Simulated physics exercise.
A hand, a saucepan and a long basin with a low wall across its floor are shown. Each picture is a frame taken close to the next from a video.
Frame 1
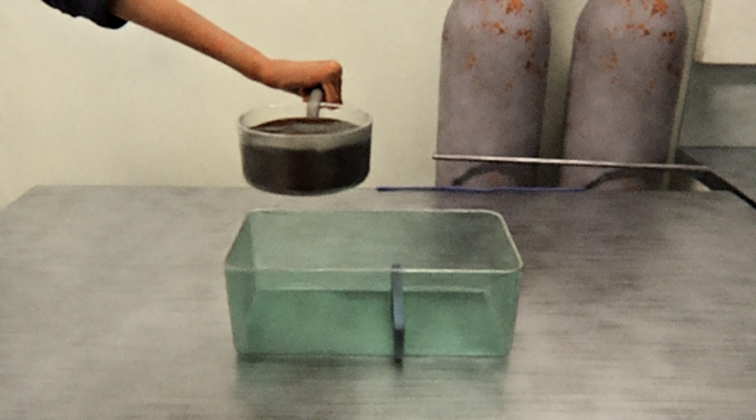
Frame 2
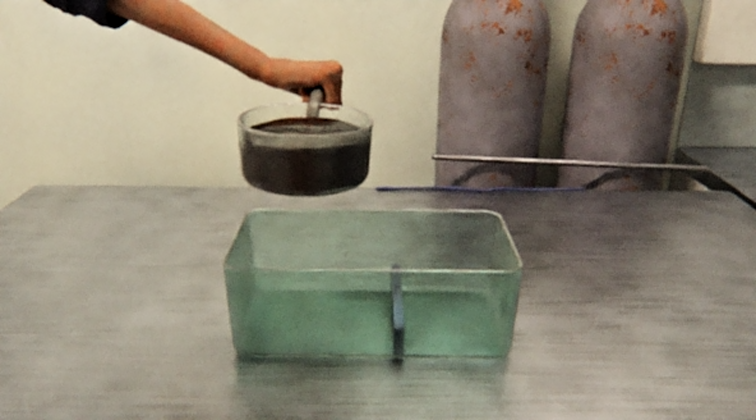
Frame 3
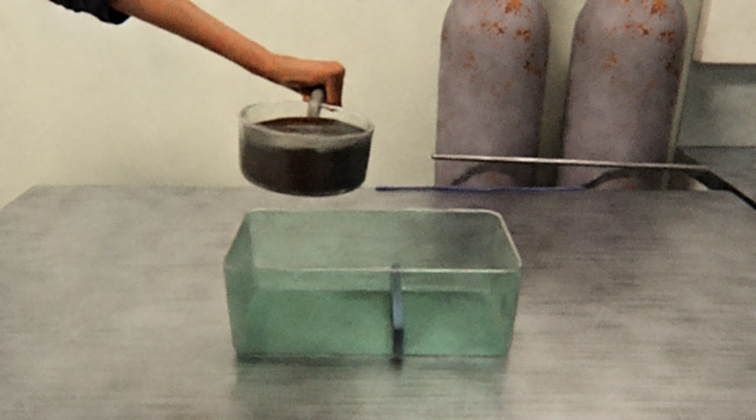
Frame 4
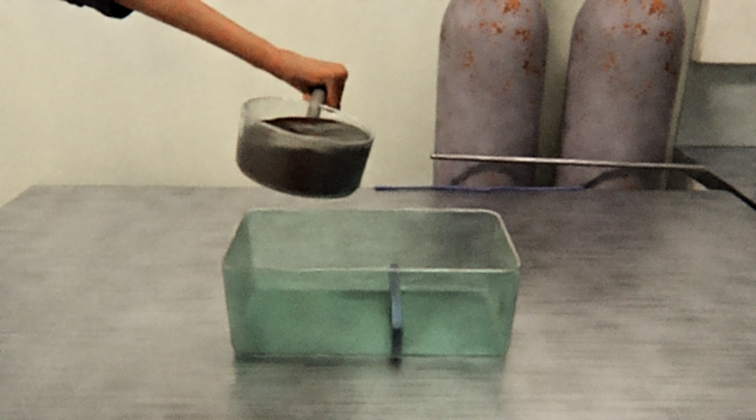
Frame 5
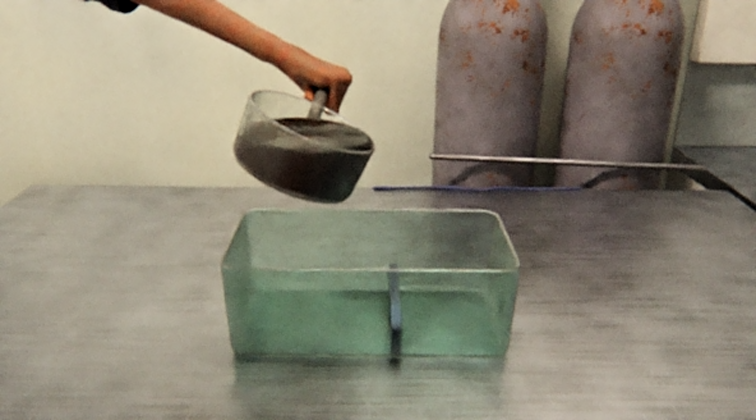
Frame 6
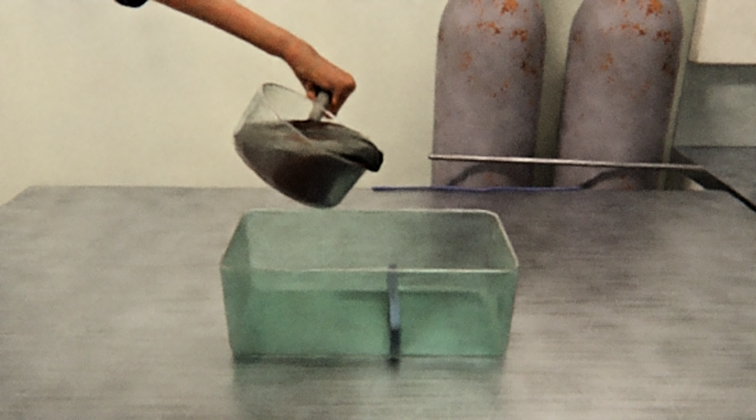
On a grey metal table, a hand held a clear round pan of dark liquid above a greenish glass basin, then slowly tilted it to the right until the liquid reached over the rim.
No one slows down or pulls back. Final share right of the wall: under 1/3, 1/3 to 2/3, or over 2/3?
The centre band.
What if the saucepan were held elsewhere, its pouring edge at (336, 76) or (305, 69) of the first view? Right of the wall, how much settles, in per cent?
First try: Near 35 percent; second try: Near 10 percent.
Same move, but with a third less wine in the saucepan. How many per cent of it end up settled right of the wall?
40 per cent.
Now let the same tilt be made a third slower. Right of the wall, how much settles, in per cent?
Some 65 per cent.
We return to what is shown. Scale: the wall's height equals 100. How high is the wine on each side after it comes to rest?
Left side roughly 30, right side roughly 60.
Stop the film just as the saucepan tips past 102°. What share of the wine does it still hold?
15 per cent or so.
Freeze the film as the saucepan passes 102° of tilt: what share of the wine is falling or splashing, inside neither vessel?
25 %.
A moment on, the saucepan is tipped right over and 15 per cent is still to pour, 15 is left of the wall and 48 right of it.
Next, the saucepan is tipped right over and 1 per cent is still to pour, 41 is left of the wall and 55 right of it.
Then the saucepan is tipped right over and 0 per cent is still to pour, 45 is left of the wall and 54 right of it.
Later the saucepan is tipped right over and 0 per cent is still to pour, 45 is left of the wall and 53 right of it.
At rest 45 per cent lies left of the wall, 53 right of it and 1 outside.
